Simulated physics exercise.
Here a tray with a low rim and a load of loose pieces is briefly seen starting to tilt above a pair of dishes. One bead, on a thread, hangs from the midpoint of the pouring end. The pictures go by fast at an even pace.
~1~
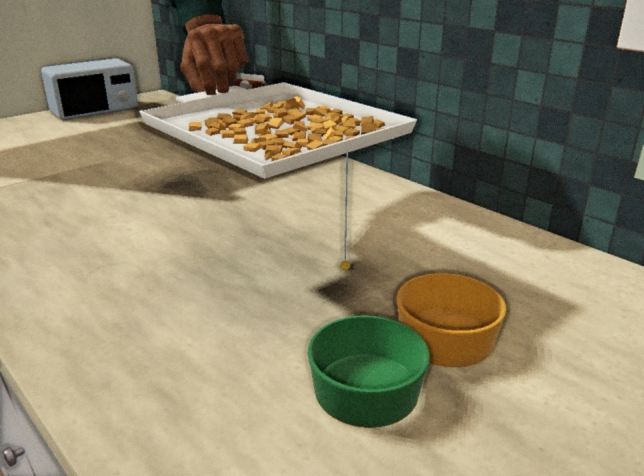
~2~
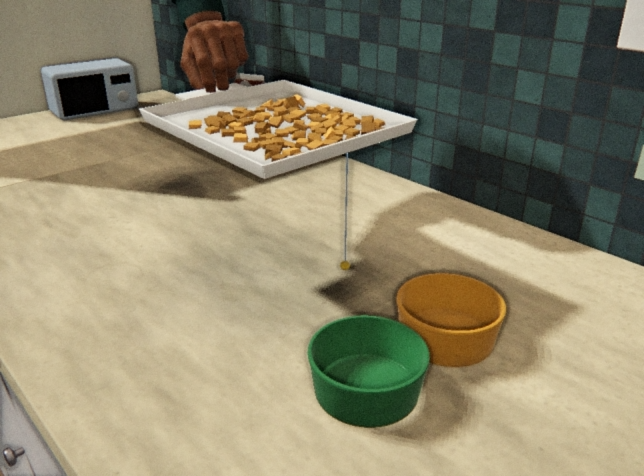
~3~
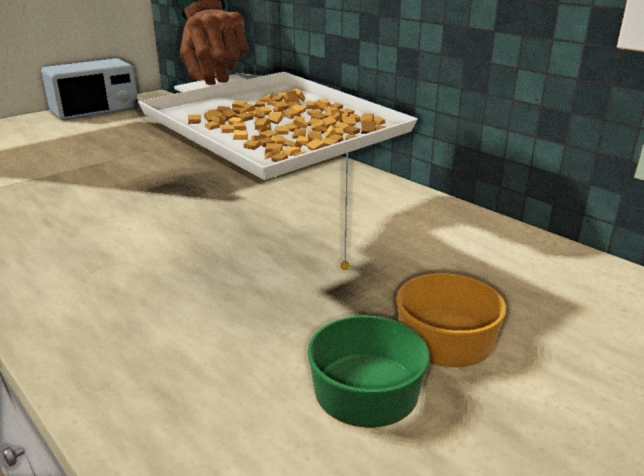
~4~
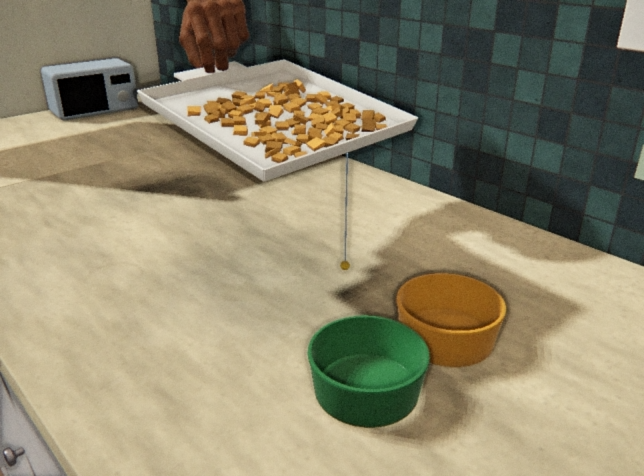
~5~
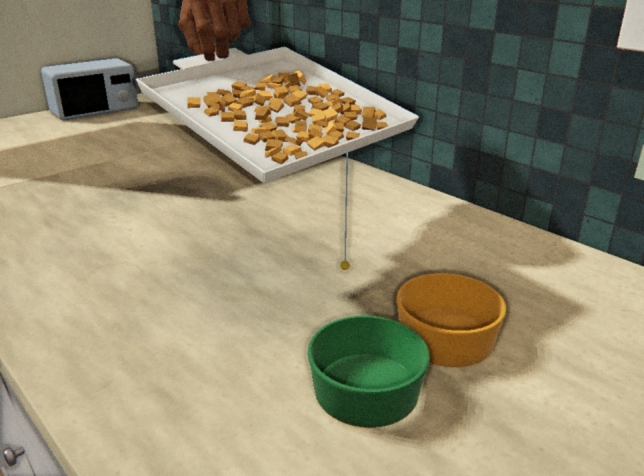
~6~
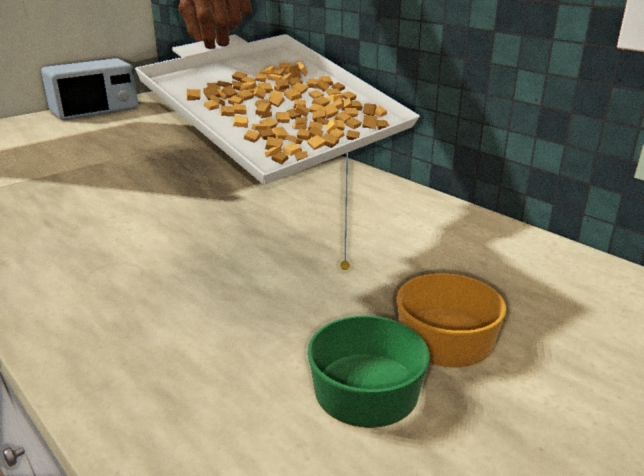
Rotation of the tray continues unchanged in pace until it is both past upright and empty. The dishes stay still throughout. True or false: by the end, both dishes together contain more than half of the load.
False.
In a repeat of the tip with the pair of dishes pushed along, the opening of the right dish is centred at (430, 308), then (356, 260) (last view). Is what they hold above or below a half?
Well, the minor share the first time and the minor share the second time.
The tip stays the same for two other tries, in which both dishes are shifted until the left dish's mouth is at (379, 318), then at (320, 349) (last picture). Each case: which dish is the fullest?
Well, the first go goes to the leftmost dish, and the second to the rightmost dish.
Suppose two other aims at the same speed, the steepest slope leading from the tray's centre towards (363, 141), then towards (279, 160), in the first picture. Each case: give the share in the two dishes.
Near 0 % and 0 %.
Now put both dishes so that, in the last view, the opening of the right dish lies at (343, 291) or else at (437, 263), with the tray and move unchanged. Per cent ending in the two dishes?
60 and 60 in a hundred.
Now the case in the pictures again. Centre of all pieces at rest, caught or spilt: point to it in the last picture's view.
I'd put the middle somewhere around (352, 341).
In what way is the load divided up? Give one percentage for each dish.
Left dish 0, right dish 20 %.
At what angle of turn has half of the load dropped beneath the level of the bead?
Tilt: Around 105 degrees.
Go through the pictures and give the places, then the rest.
In the first frame, corners of the pouring end at (264, 163) and (412, 120), level; middle of the load at (299, 125), cereal squares; left dish at (411, 396); right dish at (492, 339); bead on its thread at (345, 265).
In the second frame, corners of the pouring end at (264, 163) and (412, 119), level; middle of the load at (299, 124).
In the third frame, corners of the pouring end at (264, 165) and (412, 118), tipped barely, lowest at the left corner; middle of the load at (299, 120).
In the fourth frame, corners of the pouring end at (264, 167) and (413, 117), tipped a little, lowest at the left corner; middle of the load at (299, 115).
In the fifth frame, corners of the pouring end at (265, 169) and (414, 116), tipped a little, lowest at the left corner; middle of the load at (299, 109).
In the sixth frame, corners of the pouring end at (265, 171) and (415, 115), tipped clearly, lowest at the left corner; middle of the load at (300, 104); left dish at (411, 396); right dish at (492, 339).
Soon after the last picture, tray tipped steeply; nearly all on the tray; a stray few in the air.
A little later, tray tipped right over; about a quarter on the tray; a small part in the right dish; about a quarter outside both; about half in the air.
Later still, tray tipped past a quarter turn; a stray few in the left dish; about a quarter in the right dish; most outside both.
At rest, tray tipped past a quarter turn; a stray few in the left dish; about a quarter in the right dish; most outside both.
